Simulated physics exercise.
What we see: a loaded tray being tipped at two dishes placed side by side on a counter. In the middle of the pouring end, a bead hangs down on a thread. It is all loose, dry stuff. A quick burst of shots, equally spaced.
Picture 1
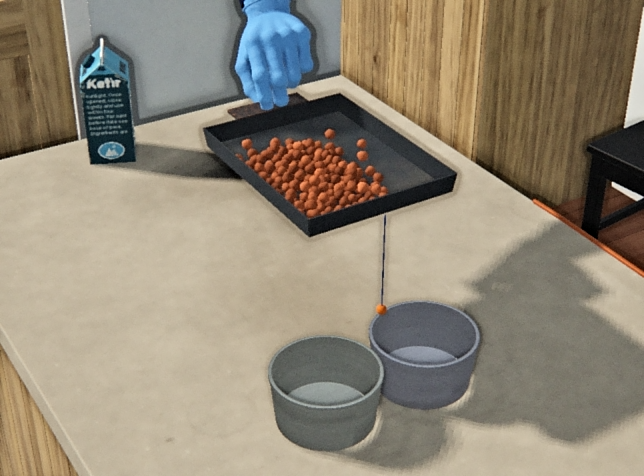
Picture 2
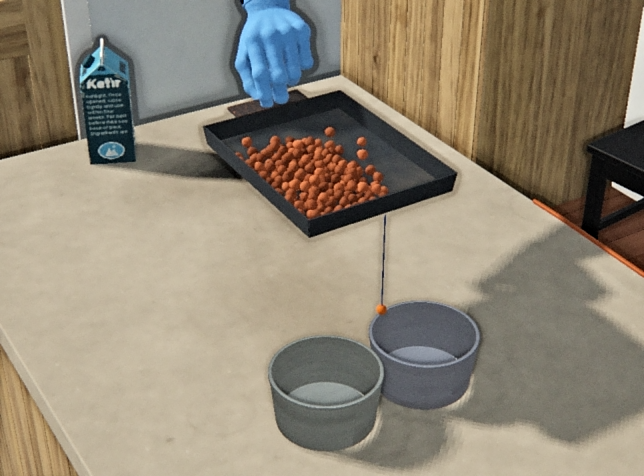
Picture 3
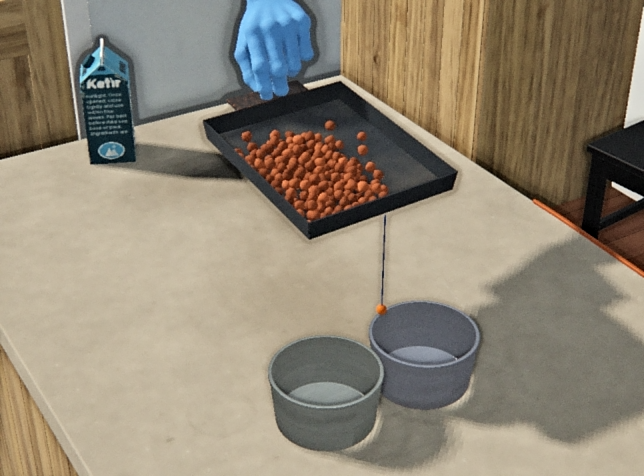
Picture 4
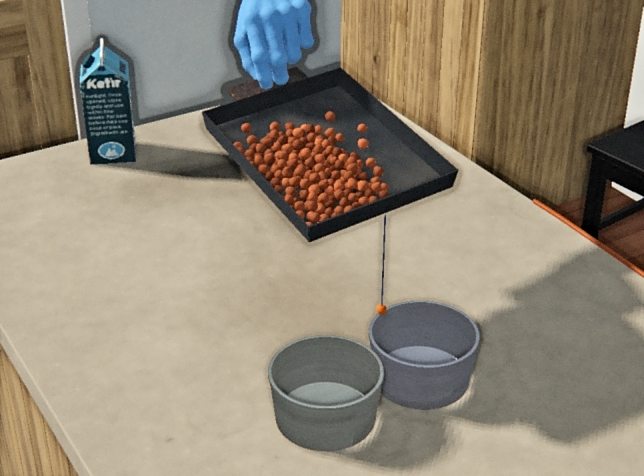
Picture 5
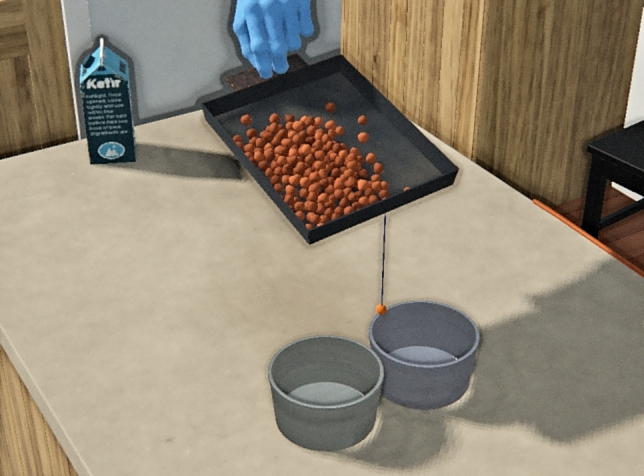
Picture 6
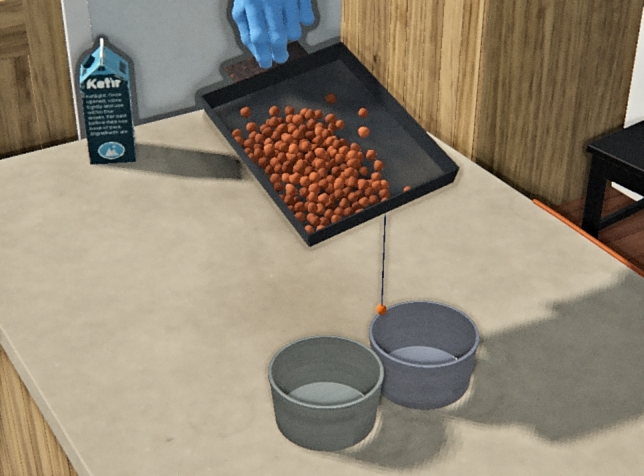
In the video, a blue-gloved hand behind a dark tray of reddish-brown pellets gradually raises its back edge, steepening the tray's slant toward the front left corner, above a counter with two gray dishes and a small hanging orange bead.
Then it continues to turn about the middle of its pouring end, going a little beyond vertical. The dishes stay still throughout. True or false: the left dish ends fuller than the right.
True.
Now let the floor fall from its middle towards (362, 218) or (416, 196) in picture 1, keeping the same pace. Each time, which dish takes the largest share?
Try 1: The left-side dish; try 2: The right-side dish.
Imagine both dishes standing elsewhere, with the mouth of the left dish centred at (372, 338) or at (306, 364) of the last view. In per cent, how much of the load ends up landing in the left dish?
You'd get 30 in a hundred first and 80 in a hundred after that.
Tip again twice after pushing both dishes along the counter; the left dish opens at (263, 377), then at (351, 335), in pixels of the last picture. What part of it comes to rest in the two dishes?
The first gives 80 %, the second 40 %.
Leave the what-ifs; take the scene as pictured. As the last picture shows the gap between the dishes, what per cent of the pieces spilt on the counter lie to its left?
Close to 60 %.
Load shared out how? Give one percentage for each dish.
The left dish has 80 per cent, the right dish has 0.
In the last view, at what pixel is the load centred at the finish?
Near (326, 405), more or less.
Soon, tray tipped steeply; nearly all on the tray; a stray few in the air.
A while on, tray tipped right over; nearly all on the tray; a small part in the left dish; a stray few in the air.
Towards the end, tray tipped past a quarter turn; most in the left dish; a small part in the right dish; a small part outside both; a stray few in the air.
Finally, tray tipped past a quarter turn; most in the left dish; a small part in the right dish; a small part outside both; a stray few in the air.
